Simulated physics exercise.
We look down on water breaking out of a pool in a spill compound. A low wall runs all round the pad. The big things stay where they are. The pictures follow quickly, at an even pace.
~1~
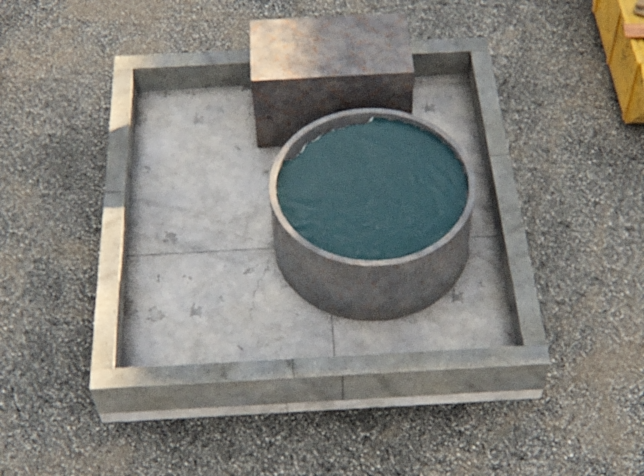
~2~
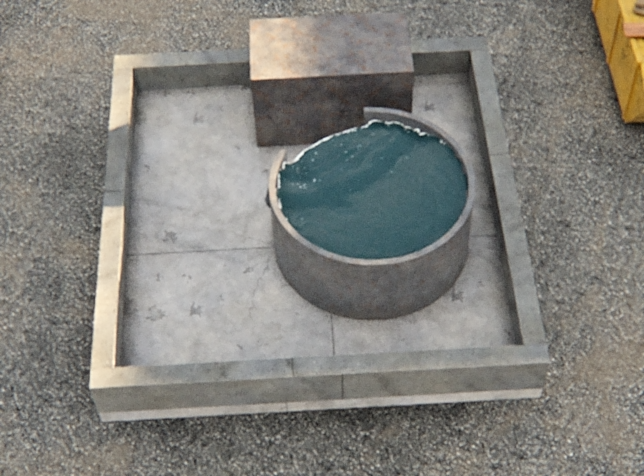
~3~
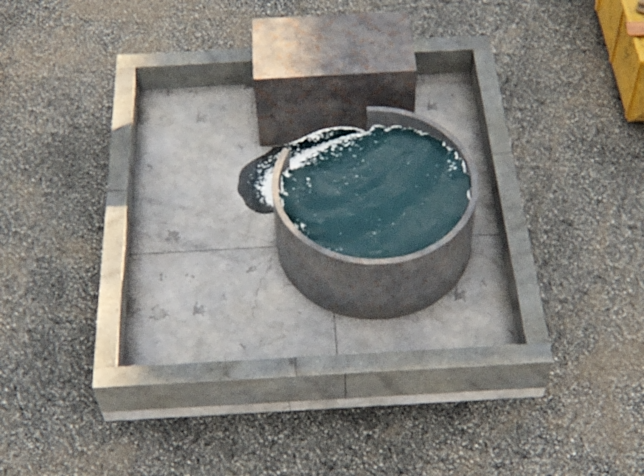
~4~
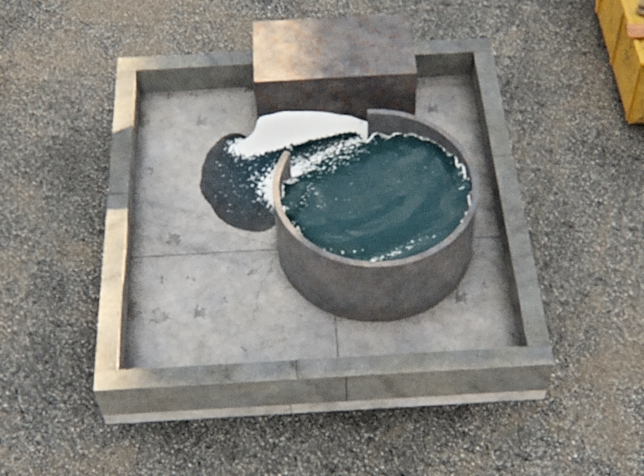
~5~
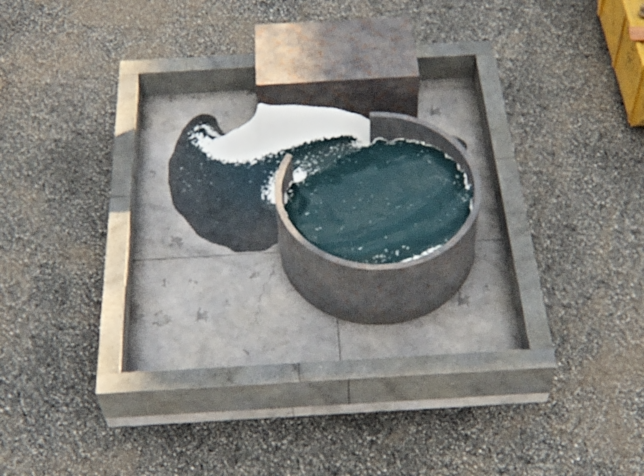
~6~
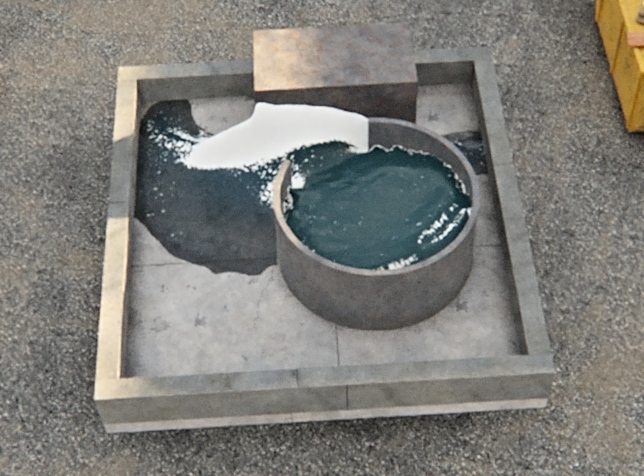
Water pouring through a gap in a round tank's far side, foaming white and spreading dark across the walled concrete pad.
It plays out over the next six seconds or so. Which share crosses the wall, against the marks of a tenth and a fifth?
The share lost is less than a tenth.
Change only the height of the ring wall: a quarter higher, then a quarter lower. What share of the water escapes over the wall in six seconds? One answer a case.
About 0 and 8 per cent.
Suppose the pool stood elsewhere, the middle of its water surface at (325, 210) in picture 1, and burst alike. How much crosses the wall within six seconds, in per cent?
Close to 6 %.
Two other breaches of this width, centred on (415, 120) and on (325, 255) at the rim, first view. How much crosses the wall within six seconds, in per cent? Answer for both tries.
Near 14 and 10 in a hundred.
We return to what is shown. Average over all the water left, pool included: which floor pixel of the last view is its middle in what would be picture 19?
I would point to (306, 218).
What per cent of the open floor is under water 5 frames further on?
Roughly 50 per cent.
A moment on, water covers 35 % of the floor; the low wall has let 0 % over.
Next, water covers 45 % of the floor; the low wall has let 1 % over.
Then, water covers 70 % of the floor; the low wall has let 3 % over.
Later, water covers 80 % of the floor; the low wall has let 3 % over.
In the end, water covers 80 % of the floor; the low wall has let 3 % over.
